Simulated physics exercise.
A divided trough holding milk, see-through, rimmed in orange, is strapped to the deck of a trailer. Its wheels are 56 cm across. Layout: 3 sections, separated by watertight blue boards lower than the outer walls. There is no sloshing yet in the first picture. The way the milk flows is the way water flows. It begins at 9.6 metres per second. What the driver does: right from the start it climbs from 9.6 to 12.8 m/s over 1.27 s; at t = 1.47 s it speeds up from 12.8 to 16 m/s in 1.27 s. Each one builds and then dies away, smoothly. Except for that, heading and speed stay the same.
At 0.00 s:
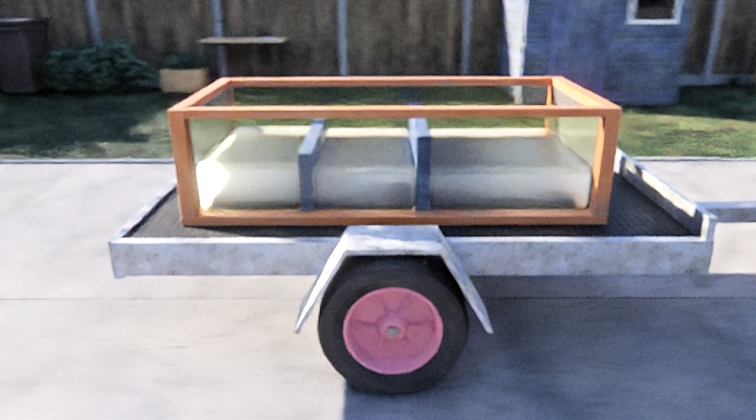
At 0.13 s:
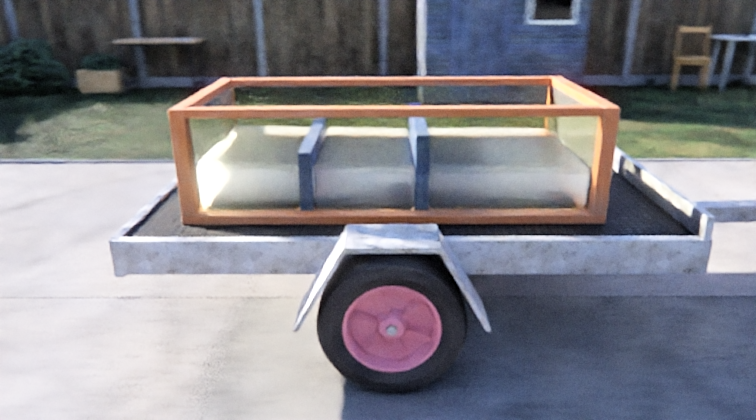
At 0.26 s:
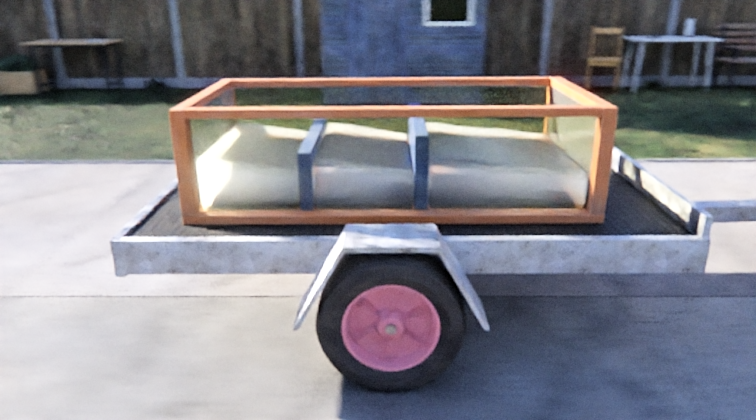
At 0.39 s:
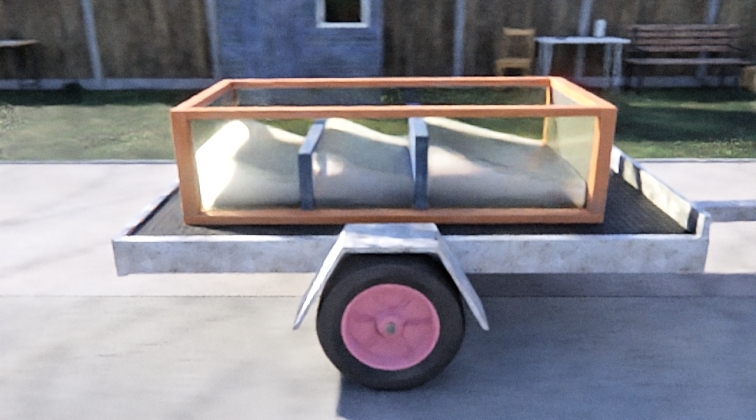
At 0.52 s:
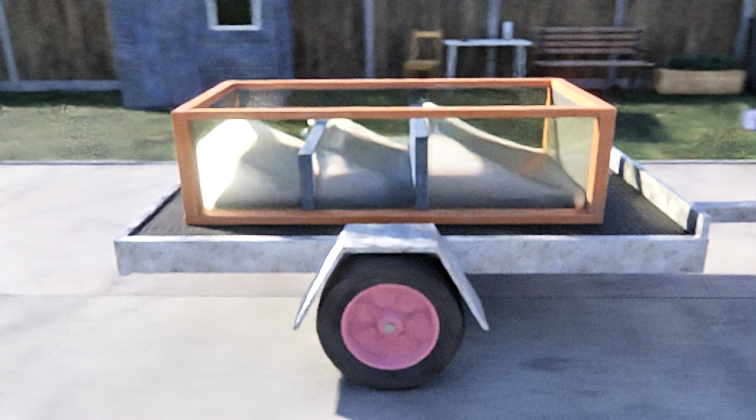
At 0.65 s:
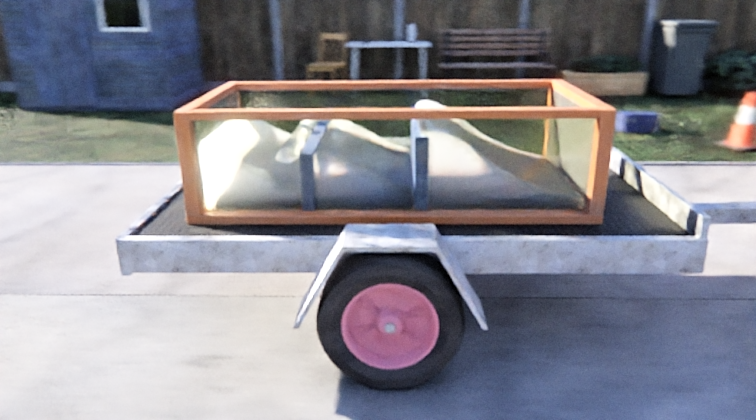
In the video, a trailer carrying a clear, orange-rimmed trough of milk rolls right past a fenced yard; the milk starts nearly level, then surges leftward in all three sections, heaping up steeply against their left sides.
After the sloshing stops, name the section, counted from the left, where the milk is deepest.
The milk is deepest in the first section.
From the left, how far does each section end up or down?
Reading from the left, that's up 5 cm, up 1 cm, then down 4 cm.
After 1.35 s left to right it is 22, 20, 19 cm deep.
After 2.25 s left to right it is 24, 21, 16 cm deep.
After 3.25 s left to right it is 25, 20, 16 cm deep.
After 5.72 s left to right it is 24, 21, 16 cm deep.
